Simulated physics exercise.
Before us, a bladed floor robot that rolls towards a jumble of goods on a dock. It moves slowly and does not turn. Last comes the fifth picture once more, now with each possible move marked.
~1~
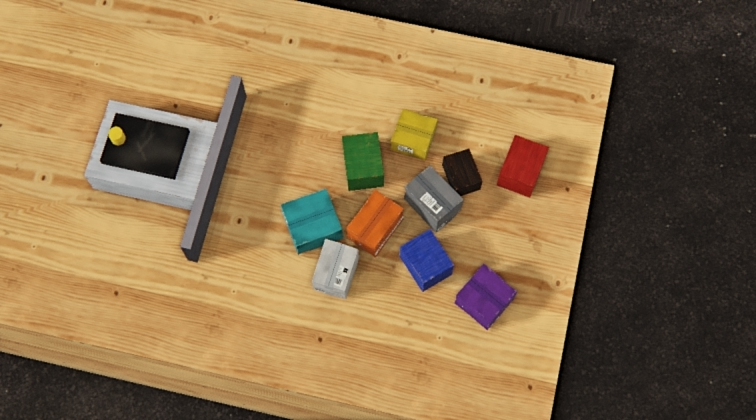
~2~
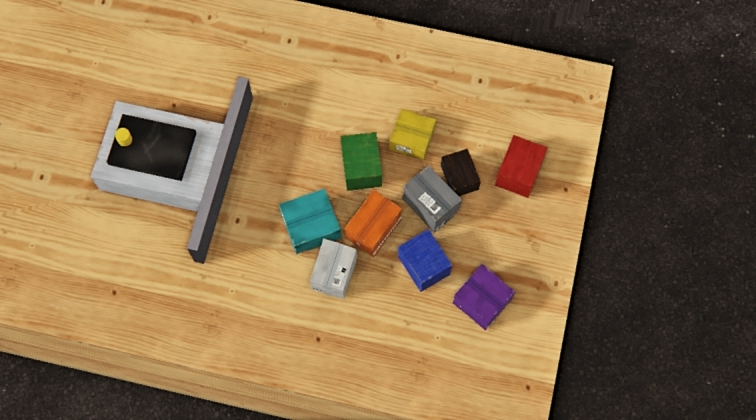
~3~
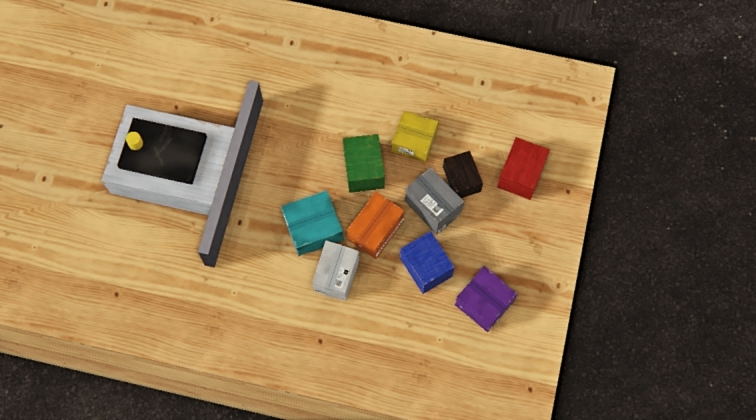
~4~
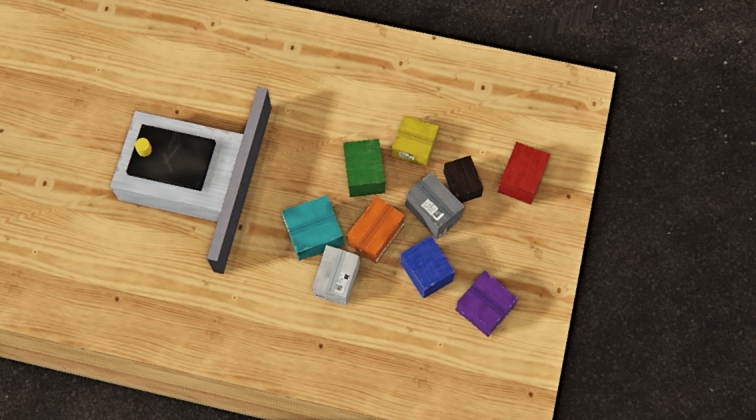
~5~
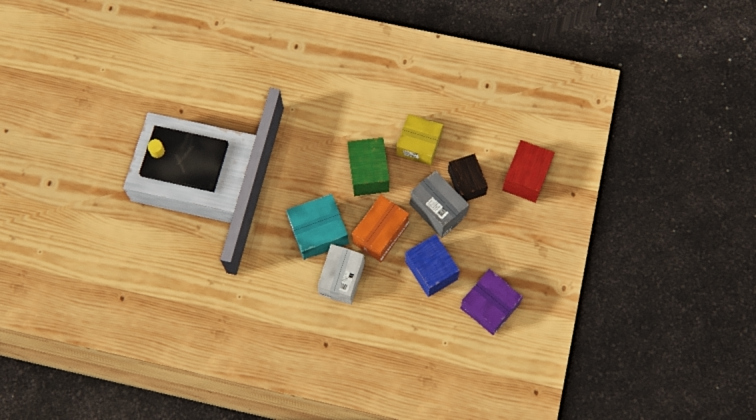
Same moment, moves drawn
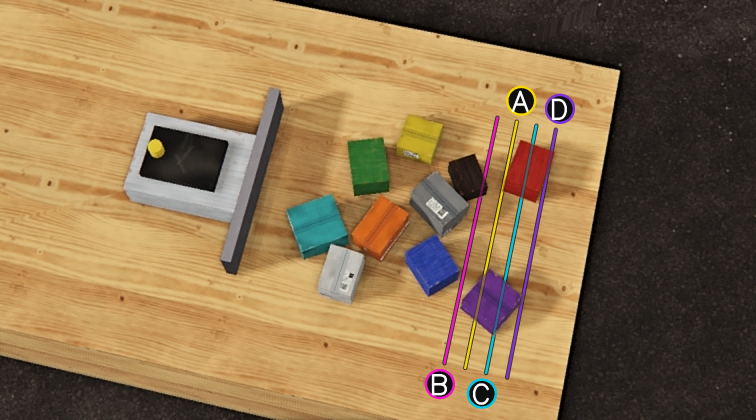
A pale wooden dock, seen from high above at a slight tilt, fills most of the view, with dark, rough ground beyond its right end and lower edge. On it, a light grey robot with a black top, yellow knob and wide dark blade sits left of ten scattered boxes: green, yellow, black, red, turquoise, orange, grey, white, blue and purple. The robot rolls slowly rightward without turning, narrowing the gap to the boxes, which stay put on the boards while the view shifts very slightly.
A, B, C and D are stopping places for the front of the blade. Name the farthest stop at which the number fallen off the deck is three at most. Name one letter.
Line C.
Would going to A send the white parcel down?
By then, no.
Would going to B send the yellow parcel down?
By then, no.
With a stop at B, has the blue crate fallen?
No.
On the copy, A at (492, 240); B at (472, 236); C at (512, 245); D at (532, 249).
On C. First, robot (281, 179); white parcel (347, 286); blue crate (448, 271).
Then, robot (375, 199); red crate (557, 174); blue crate (537, 270).
Finally, robot (448, 215); blue crate over the edge; red crate (598, 166); one fallen.
By contrast, A is within the limit but short; B is within the limit but short; D drops six.
